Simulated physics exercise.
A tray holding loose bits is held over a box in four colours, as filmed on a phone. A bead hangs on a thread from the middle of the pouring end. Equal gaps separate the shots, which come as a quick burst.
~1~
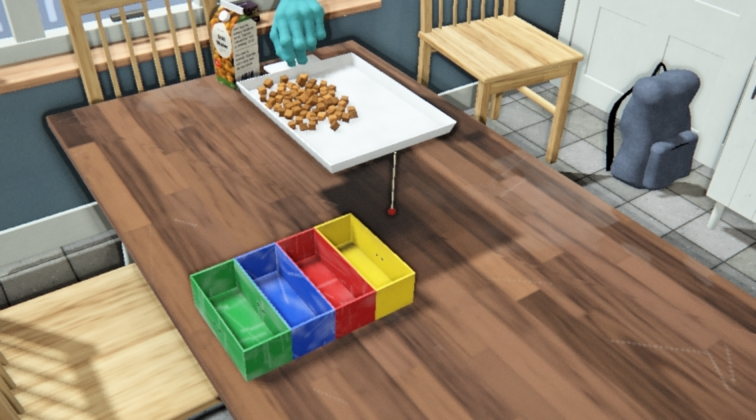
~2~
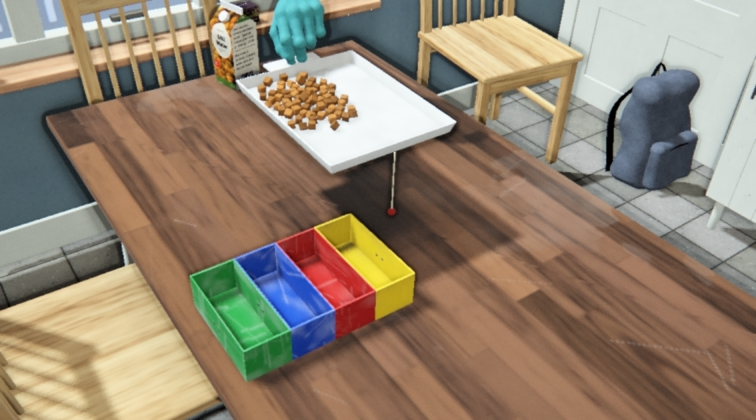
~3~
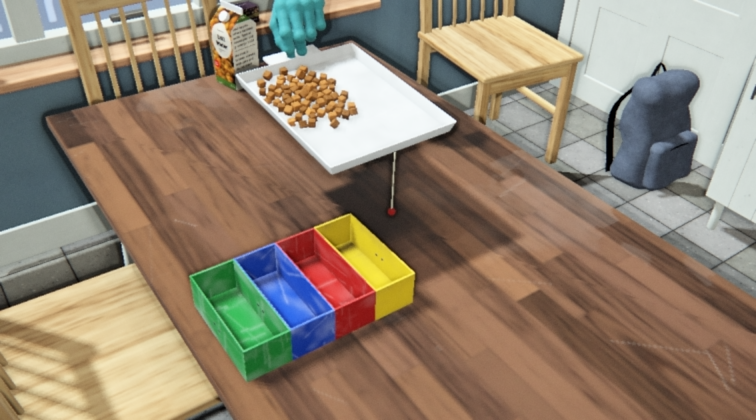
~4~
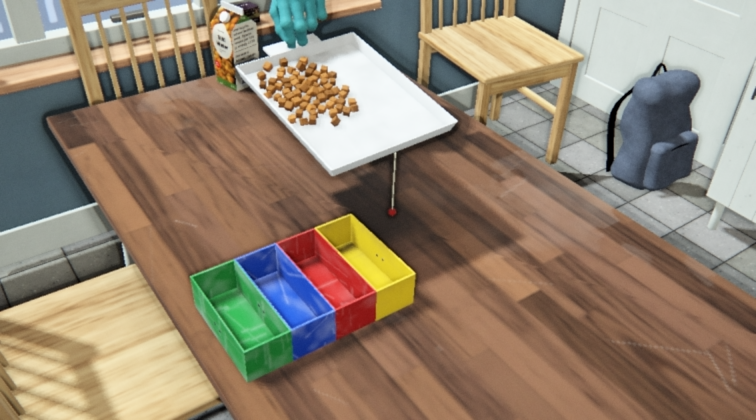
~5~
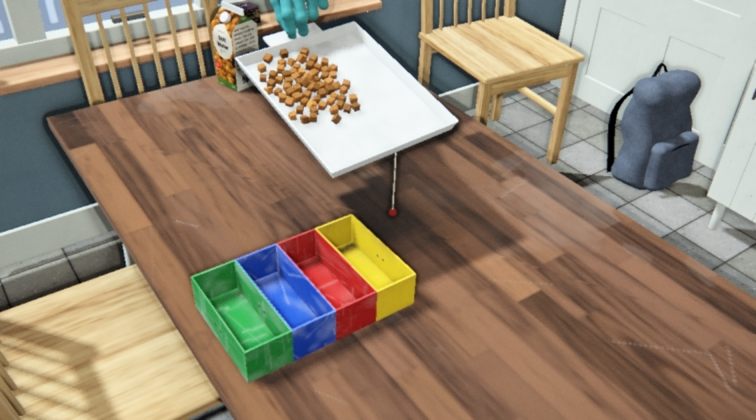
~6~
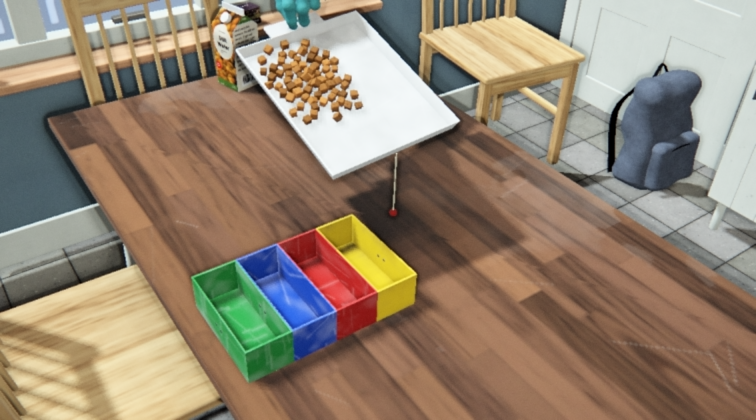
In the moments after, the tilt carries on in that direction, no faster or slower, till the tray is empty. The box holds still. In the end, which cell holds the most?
The yellow cell holds the most.
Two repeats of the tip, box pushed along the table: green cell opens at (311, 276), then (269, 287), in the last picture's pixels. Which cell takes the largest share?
Run one gives the cell in blue; run two gives the cell in red.
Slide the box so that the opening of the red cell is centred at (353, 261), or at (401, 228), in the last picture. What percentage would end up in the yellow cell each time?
30 %, then 0 %.
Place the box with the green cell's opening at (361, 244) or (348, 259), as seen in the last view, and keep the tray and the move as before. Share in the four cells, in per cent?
Estimates in order: 60 percent, 100 percent.
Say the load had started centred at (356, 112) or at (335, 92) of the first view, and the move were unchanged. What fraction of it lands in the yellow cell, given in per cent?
About 30 %, then about 50 %.
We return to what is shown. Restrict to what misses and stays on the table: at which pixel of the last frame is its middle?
At about (453, 286).
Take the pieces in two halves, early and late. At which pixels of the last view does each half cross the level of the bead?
Around (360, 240) first; around (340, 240) second.
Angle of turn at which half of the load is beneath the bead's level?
Reading: Some 105°.
Just after the last frame, tray tipped steeply; the larger part on the tray; just a few in the red cell; just a few in the yellow cell; about a tenth falling or outside the box.
A moment on, tray tipped right over; roughly two thirds on the tray; about a tenth in the yellow cell; about a tenth in the red cell; roughly a quarter falling or outside the box.
Further on, tray tipped past a quarter turn; roughly half in the yellow cell; roughly a third in the red cell; roughly a quarter falling or outside the box.
When it is over, tray tipped past a quarter turn; roughly half in the yellow cell; roughly a third in the red cell; not one in the green cell; not one in the blue cell; roughly a quarter outside the box.
